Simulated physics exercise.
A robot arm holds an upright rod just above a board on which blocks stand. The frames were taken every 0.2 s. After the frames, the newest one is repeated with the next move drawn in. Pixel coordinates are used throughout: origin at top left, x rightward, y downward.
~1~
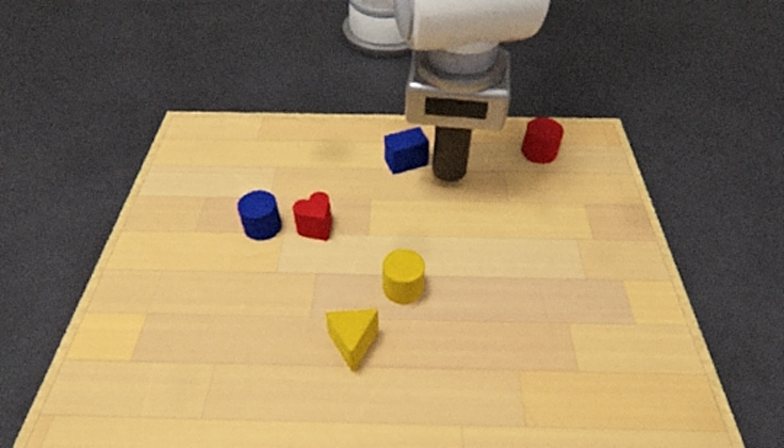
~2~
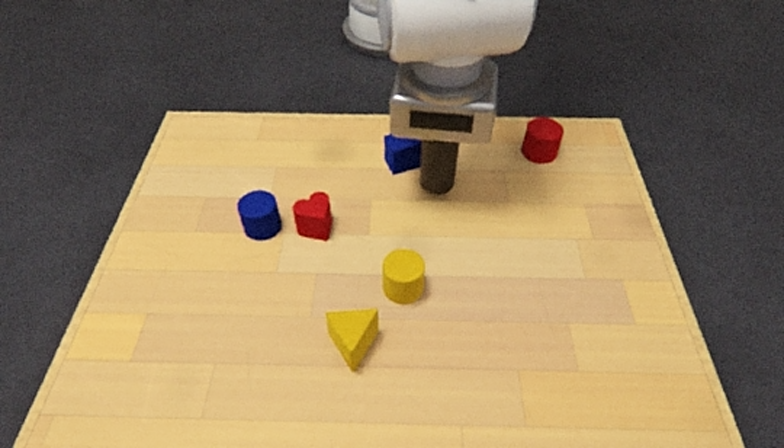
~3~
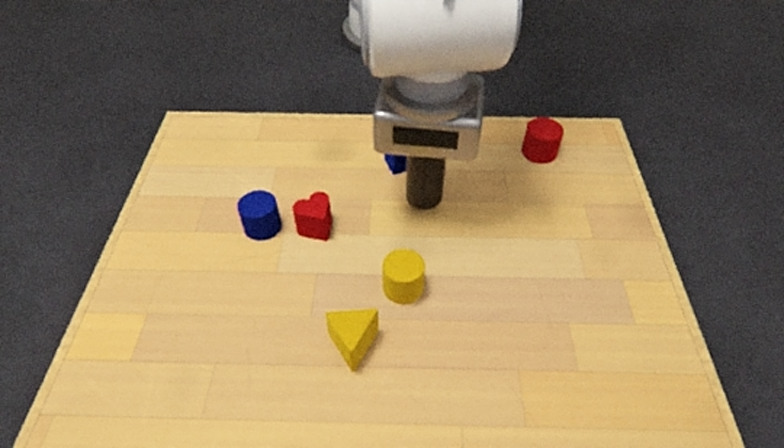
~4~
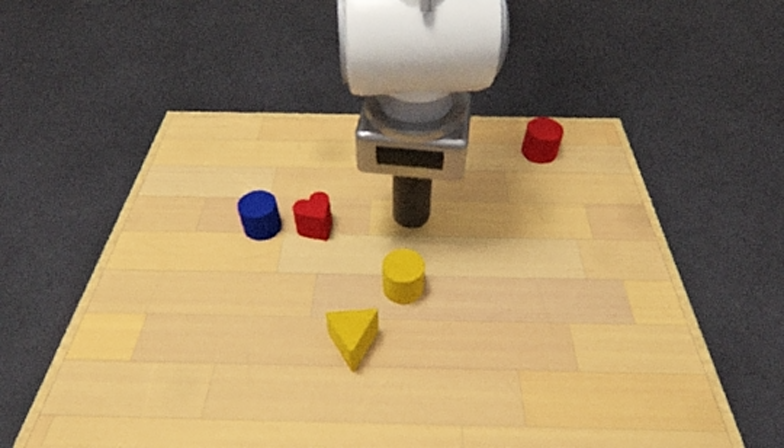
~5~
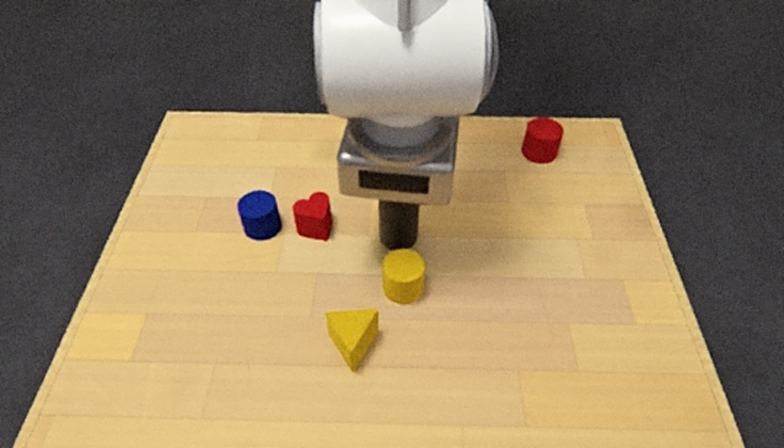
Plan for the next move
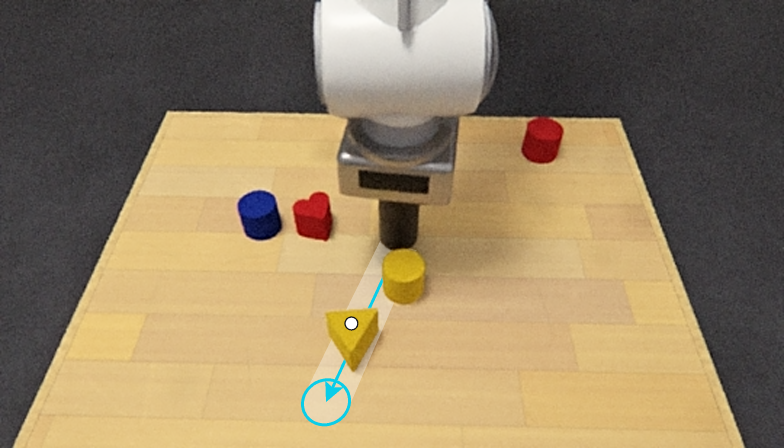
Robot arm moving a dark upright rod forward and slightly left over a wooden board, the red, blue and yellow blocks staying still.
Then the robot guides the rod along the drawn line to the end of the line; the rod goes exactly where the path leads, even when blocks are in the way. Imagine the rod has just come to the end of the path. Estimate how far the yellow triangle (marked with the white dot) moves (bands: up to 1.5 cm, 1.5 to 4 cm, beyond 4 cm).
Covers over 4 cm.
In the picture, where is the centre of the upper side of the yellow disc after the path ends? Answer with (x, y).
I'd say the yellow disc ends with its top centre at (407, 305).
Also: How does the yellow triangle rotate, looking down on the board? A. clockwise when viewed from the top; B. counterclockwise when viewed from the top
My pick is A.
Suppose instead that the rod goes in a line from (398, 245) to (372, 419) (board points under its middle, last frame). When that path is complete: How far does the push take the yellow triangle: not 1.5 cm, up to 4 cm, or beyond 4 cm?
Displacement: 1.5 to 4 cm.
The line goes straight from (398, 245) to (326, 402); the dot is on the yellow triangle.
What follows on the original path. One third of the way, rod at (377, 282); yellow disc at (407, 294).
Two thirds of the way, rod at (352, 335); yellow triangle at (331, 355), turned 25° clockwise; yellow disc at (407, 305).
At the end, rod at (325, 394); red heart unmoved; yellow triangle at (295, 418), turned 40° clockwise; yellow disc at (407, 305).
